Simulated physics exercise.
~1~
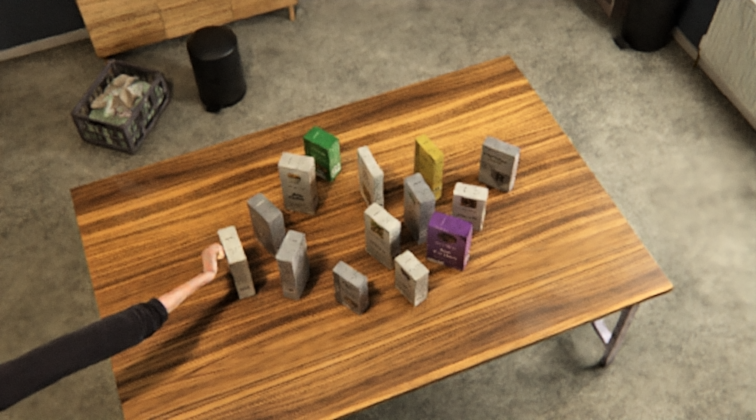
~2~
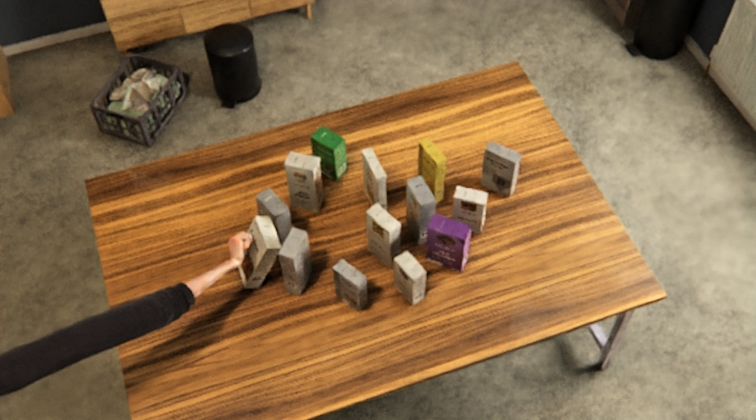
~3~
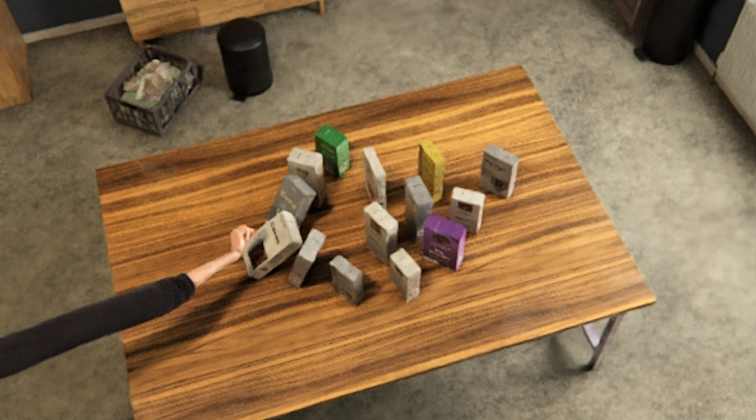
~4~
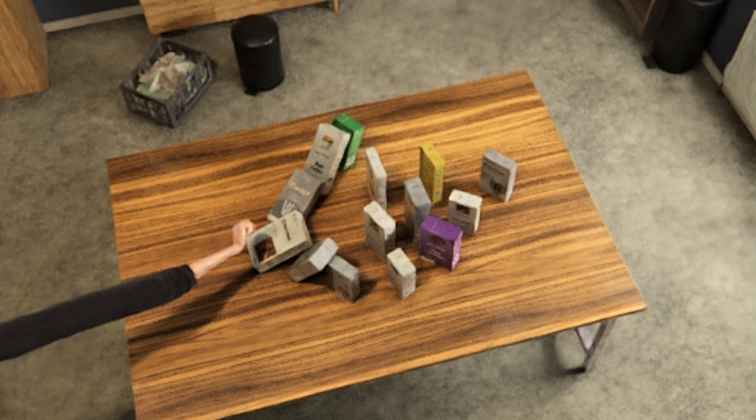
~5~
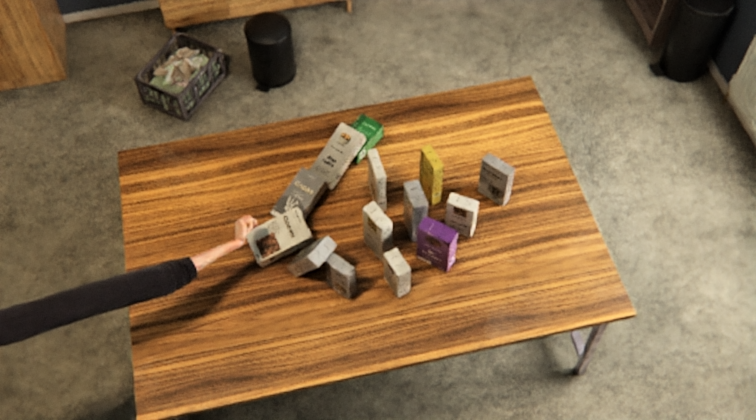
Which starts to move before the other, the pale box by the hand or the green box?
The pale box by the hand starts to move first. The green box only begins to tip later, once the falling boxes reach it.
